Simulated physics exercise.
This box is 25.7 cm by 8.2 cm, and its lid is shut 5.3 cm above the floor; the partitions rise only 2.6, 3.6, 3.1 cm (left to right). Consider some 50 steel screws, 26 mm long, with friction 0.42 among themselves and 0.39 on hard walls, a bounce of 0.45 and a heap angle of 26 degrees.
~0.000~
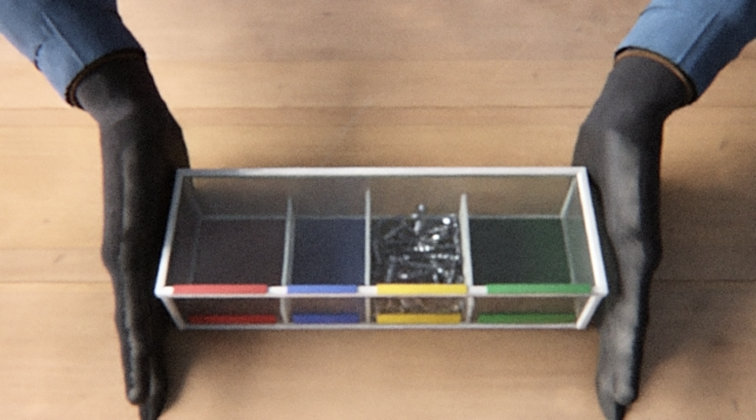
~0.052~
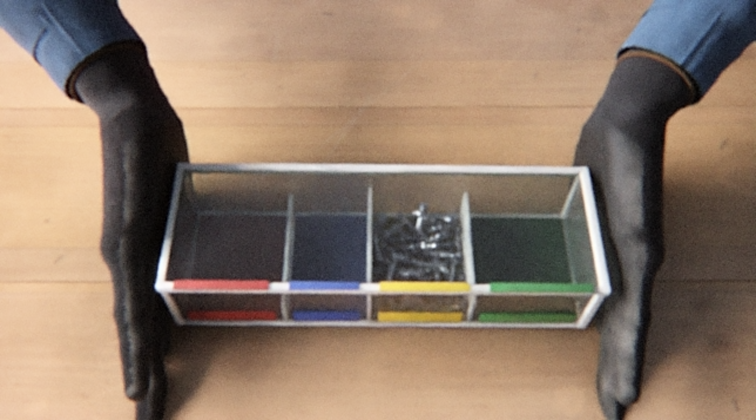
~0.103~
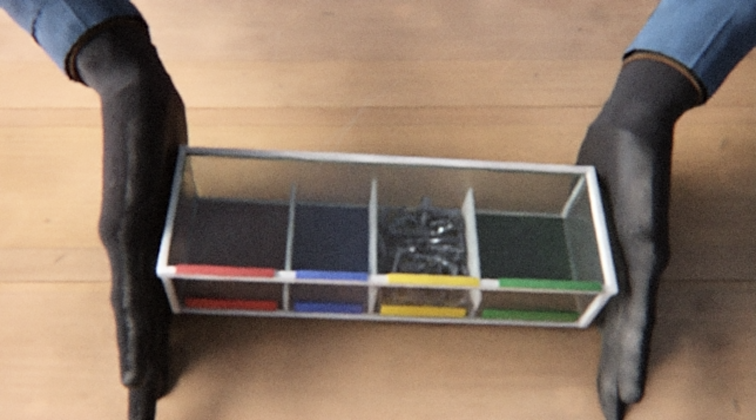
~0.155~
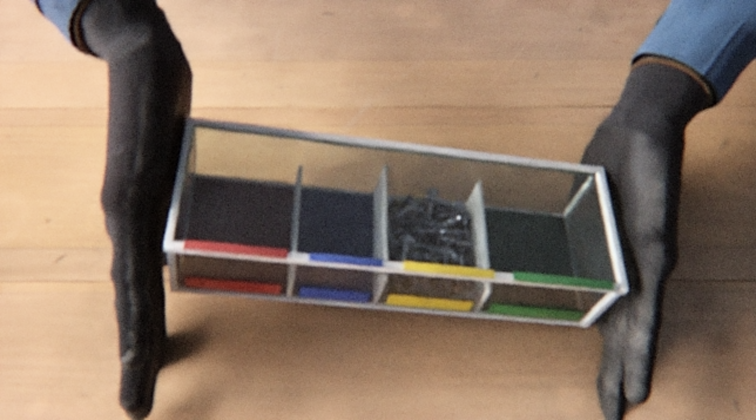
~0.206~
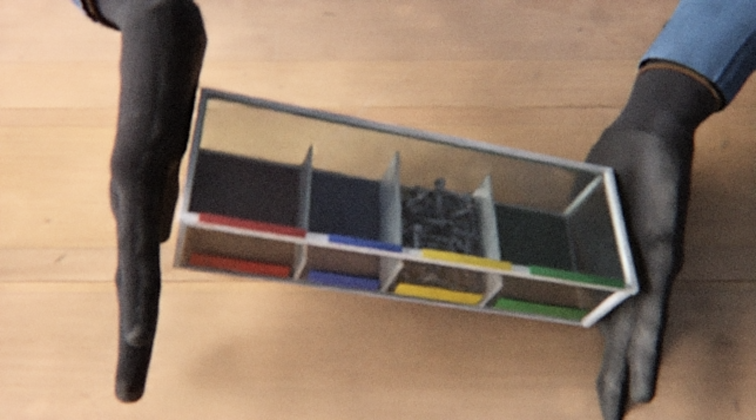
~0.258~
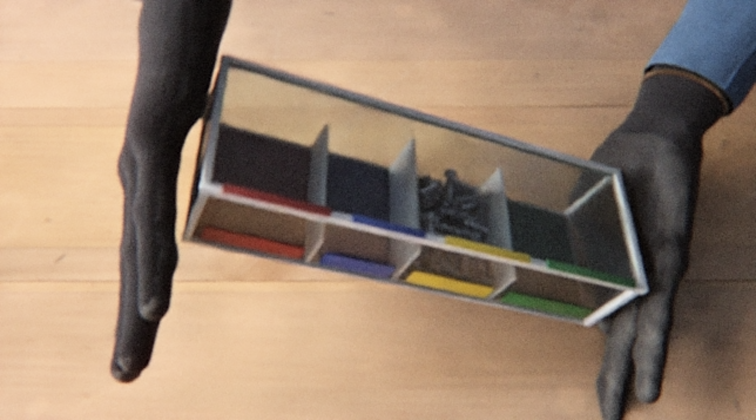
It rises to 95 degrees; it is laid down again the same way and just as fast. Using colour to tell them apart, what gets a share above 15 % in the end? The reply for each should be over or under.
For red it is under, for blue it is under, for green it is over, for yellow it is over.
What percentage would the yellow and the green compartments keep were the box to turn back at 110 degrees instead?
Yellow: 15, green: 85 (per cent).
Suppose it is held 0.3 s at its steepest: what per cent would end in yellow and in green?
You'd end up with yellow at 50 per cent and green at 50 per cent.
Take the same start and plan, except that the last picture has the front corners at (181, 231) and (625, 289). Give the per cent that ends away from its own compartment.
Something like 40 in a hundred.
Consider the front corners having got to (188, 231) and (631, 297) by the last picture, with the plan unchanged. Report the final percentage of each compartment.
Final shares, in per cent - red: 0, blue: 0, green: 75, yellow: 25.
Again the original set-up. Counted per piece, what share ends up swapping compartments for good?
My estimate is some 45 per cent.
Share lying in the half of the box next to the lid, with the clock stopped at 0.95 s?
Roughly 50 per cent.
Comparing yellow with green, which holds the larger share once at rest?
Yellow comes out ahead.
Then, at 0.95 s, tilt 94 degrees; green 25 %, yellow 75 %.
After 1.42 s, tilt 39 degrees; green 45 %, yellow 55 %.
After 1.96 s, tilt 0 degrees; green 45 %, yellow 55 %.
In the end, at 2.6 s, red 0 %, blue 0 %, green 45 %, yellow 55 %.
